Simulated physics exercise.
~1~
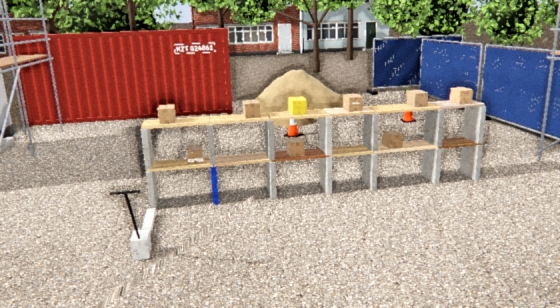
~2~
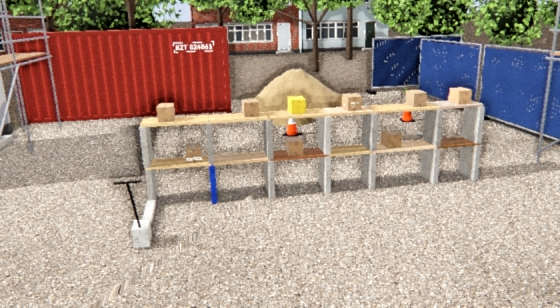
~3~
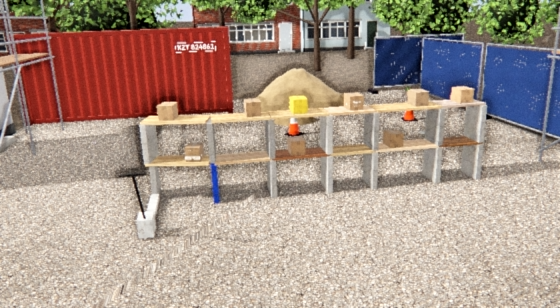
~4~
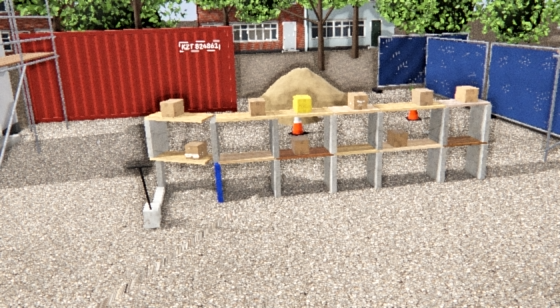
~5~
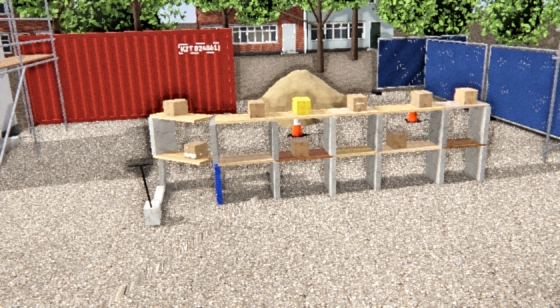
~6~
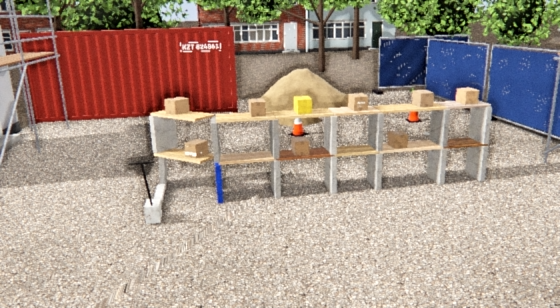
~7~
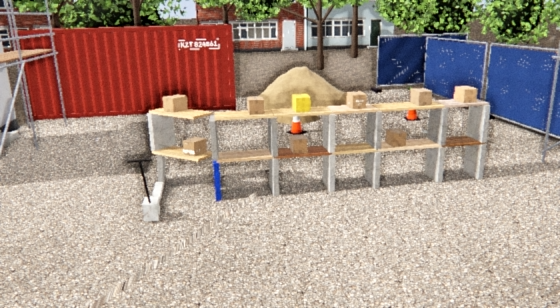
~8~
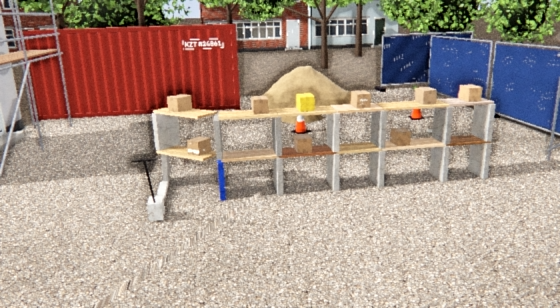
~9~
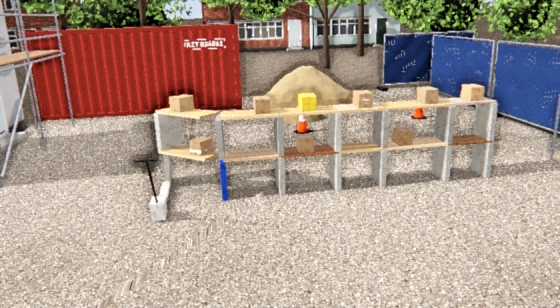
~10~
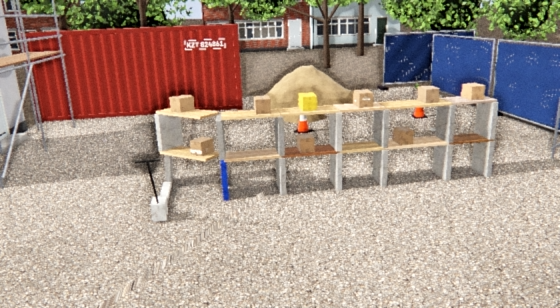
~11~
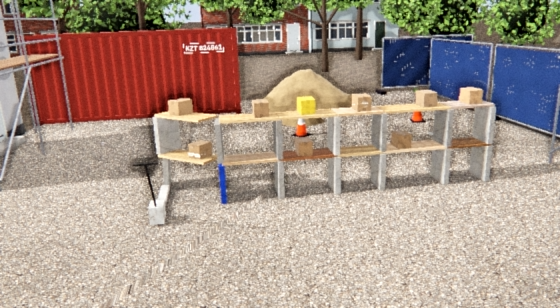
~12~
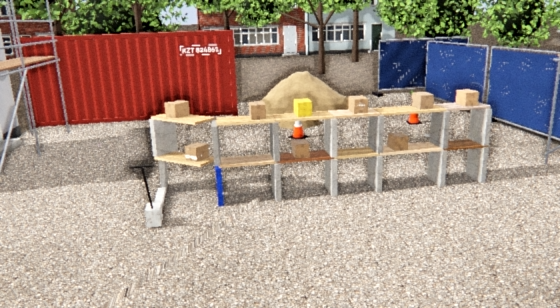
Two-tier board shelving holding cartons on a gravel yard, a floor jack nudging its left end askew, everything staying standing.
